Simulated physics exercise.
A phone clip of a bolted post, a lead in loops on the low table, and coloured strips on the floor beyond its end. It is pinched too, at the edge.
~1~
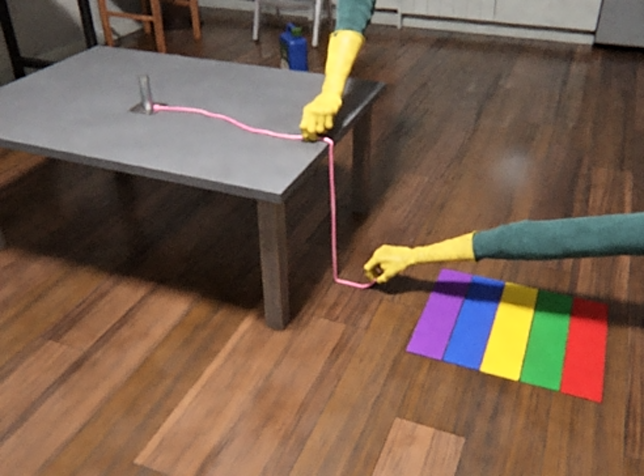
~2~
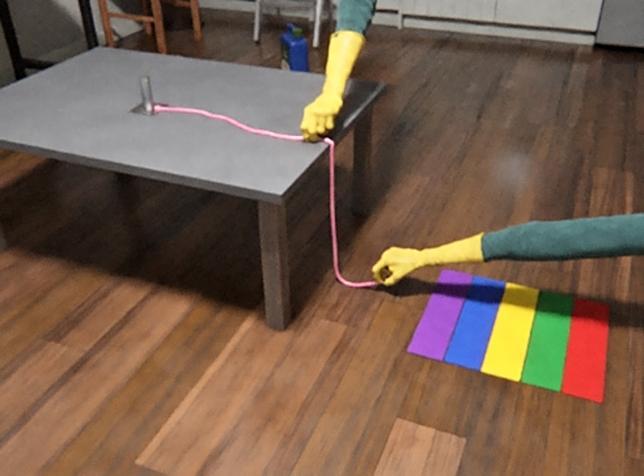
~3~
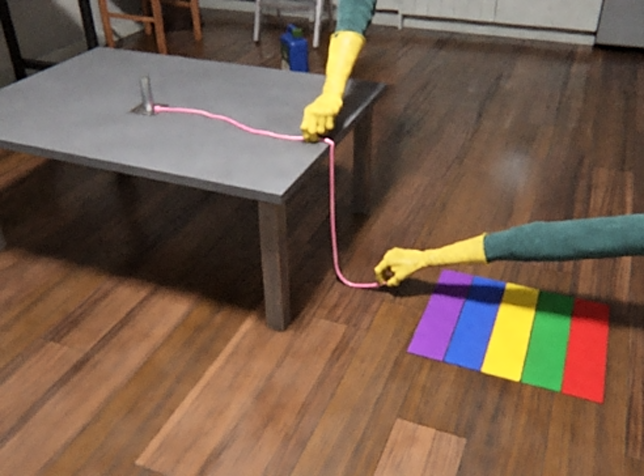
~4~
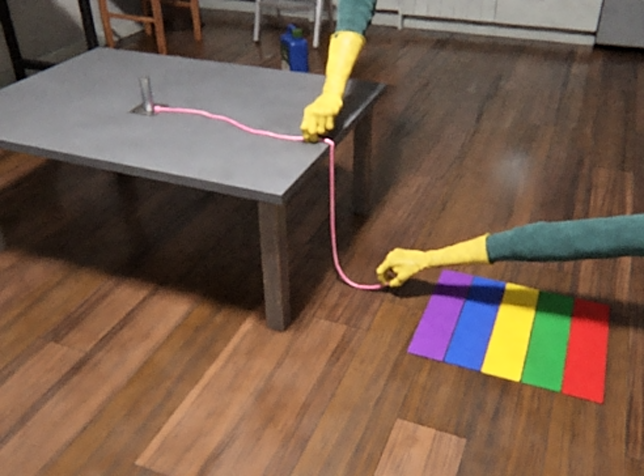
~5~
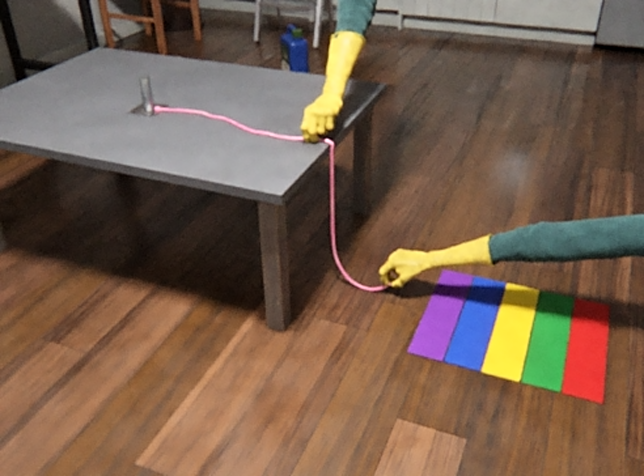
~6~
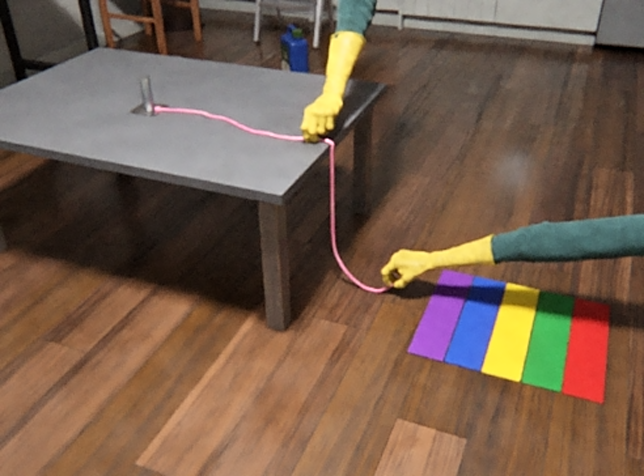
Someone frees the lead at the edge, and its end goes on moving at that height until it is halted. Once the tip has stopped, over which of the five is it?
Over the blue strip.
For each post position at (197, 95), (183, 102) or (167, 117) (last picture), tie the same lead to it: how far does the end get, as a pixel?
The three places are (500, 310), (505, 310) and (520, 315), in that order.
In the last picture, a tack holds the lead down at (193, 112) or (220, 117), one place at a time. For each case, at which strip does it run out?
First try blue, second try blue.
Soon after, end near (413, 289); short of the strips.
After that, end near (455, 299); over purple.
At the stop, end near (480, 305); over blue. It halts on the blue strip.
